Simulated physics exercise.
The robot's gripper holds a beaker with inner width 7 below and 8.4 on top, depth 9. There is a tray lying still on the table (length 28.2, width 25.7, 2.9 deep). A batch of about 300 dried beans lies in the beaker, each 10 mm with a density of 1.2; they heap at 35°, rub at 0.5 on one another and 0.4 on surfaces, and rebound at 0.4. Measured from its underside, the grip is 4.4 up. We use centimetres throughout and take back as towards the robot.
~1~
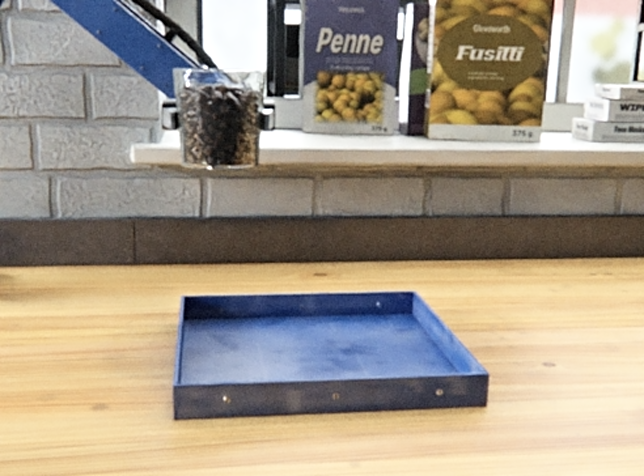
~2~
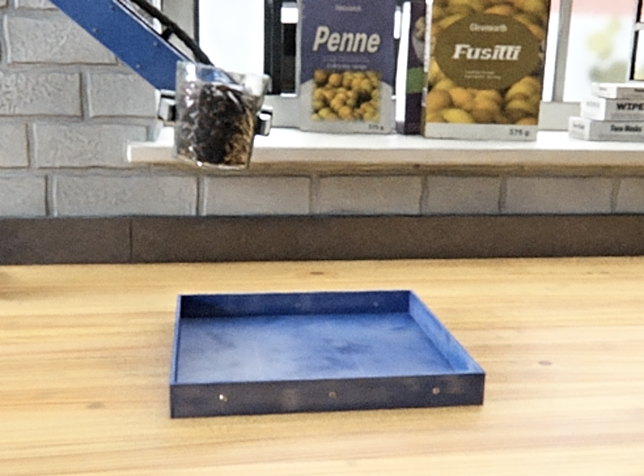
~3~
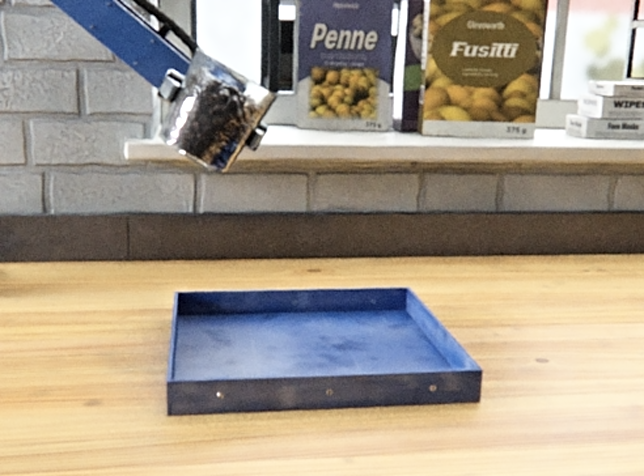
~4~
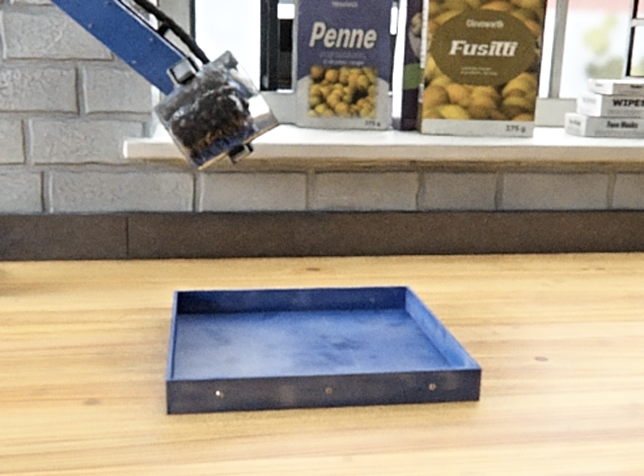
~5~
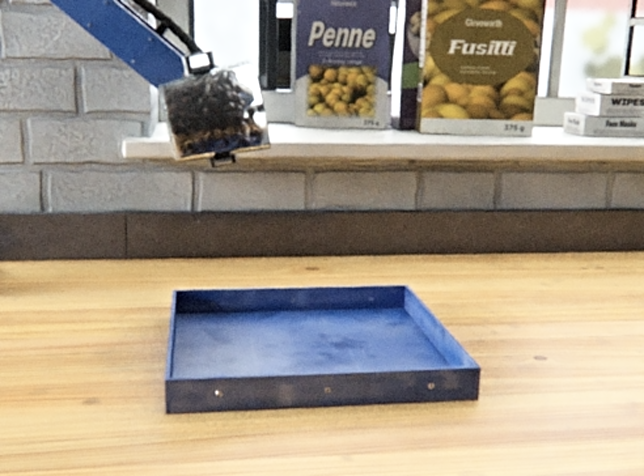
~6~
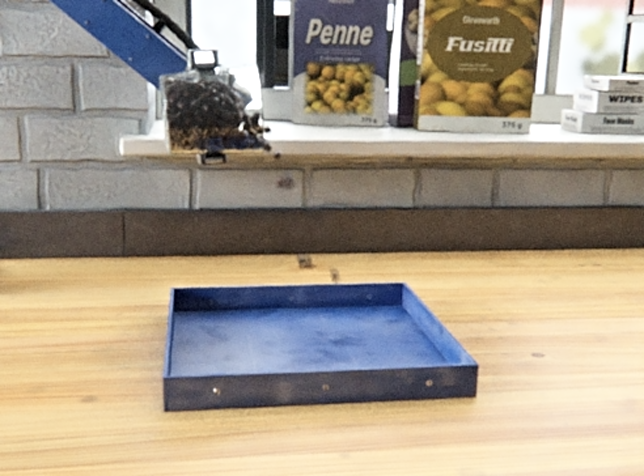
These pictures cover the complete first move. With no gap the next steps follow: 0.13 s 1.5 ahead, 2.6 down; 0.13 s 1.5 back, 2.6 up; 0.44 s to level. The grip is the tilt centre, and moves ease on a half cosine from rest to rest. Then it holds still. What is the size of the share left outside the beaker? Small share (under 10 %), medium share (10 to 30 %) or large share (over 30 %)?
A medium share.
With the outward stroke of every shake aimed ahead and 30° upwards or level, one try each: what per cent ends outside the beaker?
You'd get about 40 per cent with the first setting and about 40 per cent with the second.
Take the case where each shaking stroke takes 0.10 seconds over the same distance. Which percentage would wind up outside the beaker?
In that case about 20 in a hundred.
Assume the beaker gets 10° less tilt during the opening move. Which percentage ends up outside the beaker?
5 %.
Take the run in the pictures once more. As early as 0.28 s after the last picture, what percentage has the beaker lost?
10 %.
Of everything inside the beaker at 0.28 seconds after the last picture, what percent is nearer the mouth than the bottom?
I'd say close to 45 per cent.
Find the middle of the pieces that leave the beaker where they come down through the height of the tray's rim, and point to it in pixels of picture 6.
I'd put it somewhere near (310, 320).
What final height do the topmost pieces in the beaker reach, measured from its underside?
Top of the fill: Near 8.0 cm.
Then, 0.28 s later, tilted 85° forward, highest piece 28 above the table; 268 in the beaker, 20 in the tray, 13 in flight or on a rim.
Then, 0.56 s later, tilted 20° forward, highest piece 29 above the table; 253 in the beaker, 47 in the tray, 1 in flight or on a rim.
Then, 0.90 s later, level, highest piece 29 above the table; 253 in the beaker, 48 in the tray.
Then, 1.95 s later, level, highest piece 29 above the table; 253 in the beaker, 48 in the tray.
At rest, 253 in the beaker, 48 in the tray. That is 16 % outside the beaker.
